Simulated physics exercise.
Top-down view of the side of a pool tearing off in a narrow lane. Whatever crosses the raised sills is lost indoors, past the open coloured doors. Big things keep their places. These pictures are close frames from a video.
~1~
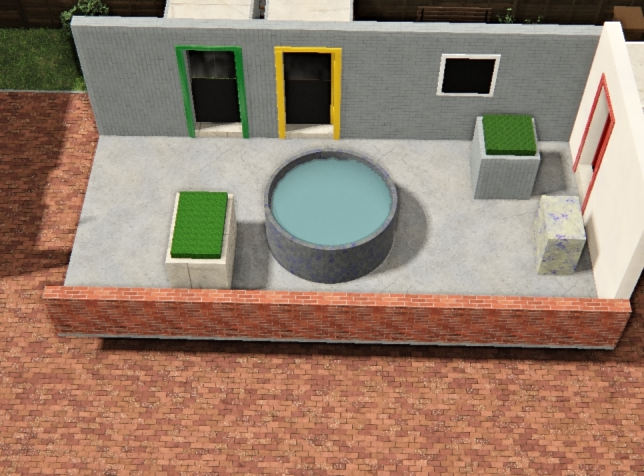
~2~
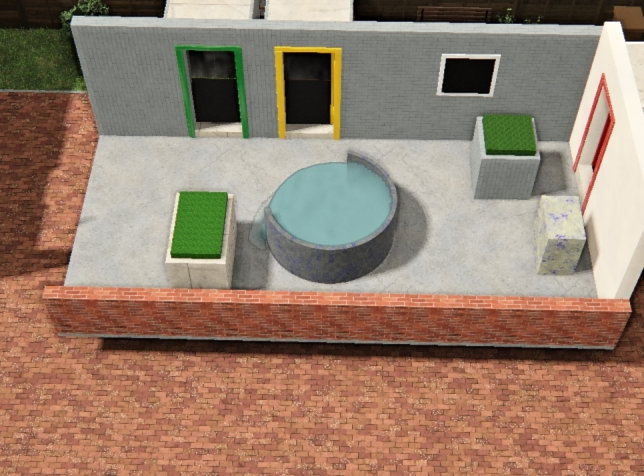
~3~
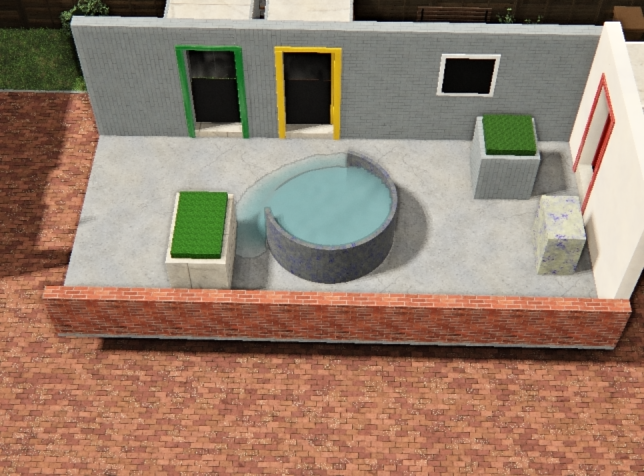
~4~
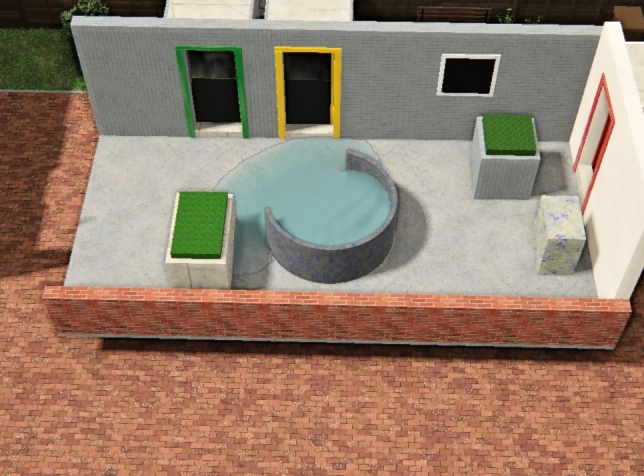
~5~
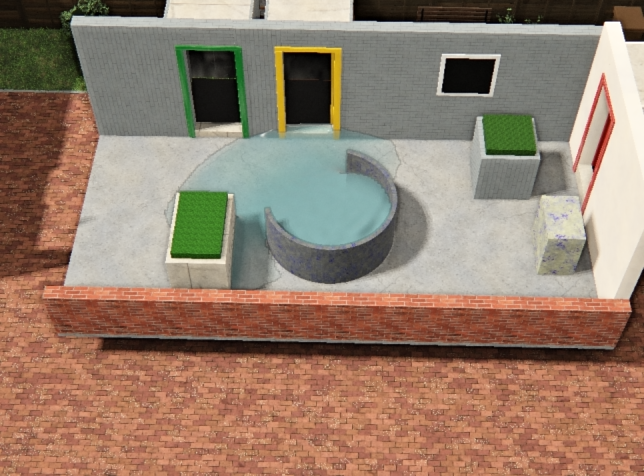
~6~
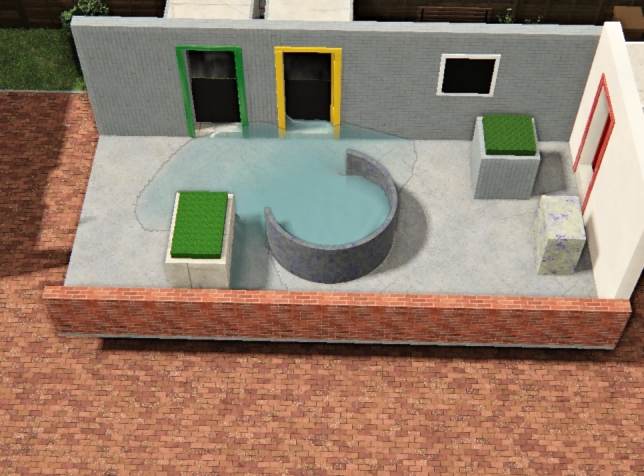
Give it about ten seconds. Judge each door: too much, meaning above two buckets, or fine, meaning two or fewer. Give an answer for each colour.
Green door: Too much, yellow door: Too much, red door: Fine.
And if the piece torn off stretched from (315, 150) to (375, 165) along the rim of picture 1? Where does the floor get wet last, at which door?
Answer: The red one.
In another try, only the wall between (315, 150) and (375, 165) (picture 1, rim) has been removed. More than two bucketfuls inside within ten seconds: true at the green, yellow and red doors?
Green stays within it, yellow exceeds the limit, red stays within it.
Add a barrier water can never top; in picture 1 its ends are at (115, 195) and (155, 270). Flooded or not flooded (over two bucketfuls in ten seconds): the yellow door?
Yellow door: Overshoots.
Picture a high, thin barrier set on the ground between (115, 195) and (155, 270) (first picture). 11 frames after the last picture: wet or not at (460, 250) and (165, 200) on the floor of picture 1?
Spared and submerged, in that order.
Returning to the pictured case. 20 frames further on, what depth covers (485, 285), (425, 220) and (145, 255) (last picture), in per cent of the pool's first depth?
First 2, next 2, last 0 in a hundred.
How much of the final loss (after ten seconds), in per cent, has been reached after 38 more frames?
My guess would be around 85 percent.
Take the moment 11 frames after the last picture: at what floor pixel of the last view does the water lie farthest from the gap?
The flood front should get to about (561, 144).
A moment on, water covers 45 % of the floor; the green door over two buckets in, the yellow door far over two buckets in, the red door not reached.
Next, water covers 60 % of the floor; the green door over two buckets in, the yellow door far over two buckets in, the red door not reached.
Then, water covers 70 % of the floor; the green door far over two buckets in, the yellow door far over two buckets in, the red door wet at the sill, nothing in.
Later, water covers 90 % of the floor; the green door far over two buckets in, the yellow door far over two buckets in, the red door wet at the sill, nothing in.
In the end, water covers 85 % of the floor; the green door far over two buckets in, the yellow door far over two buckets in, the red door wet at the sill, nothing in.
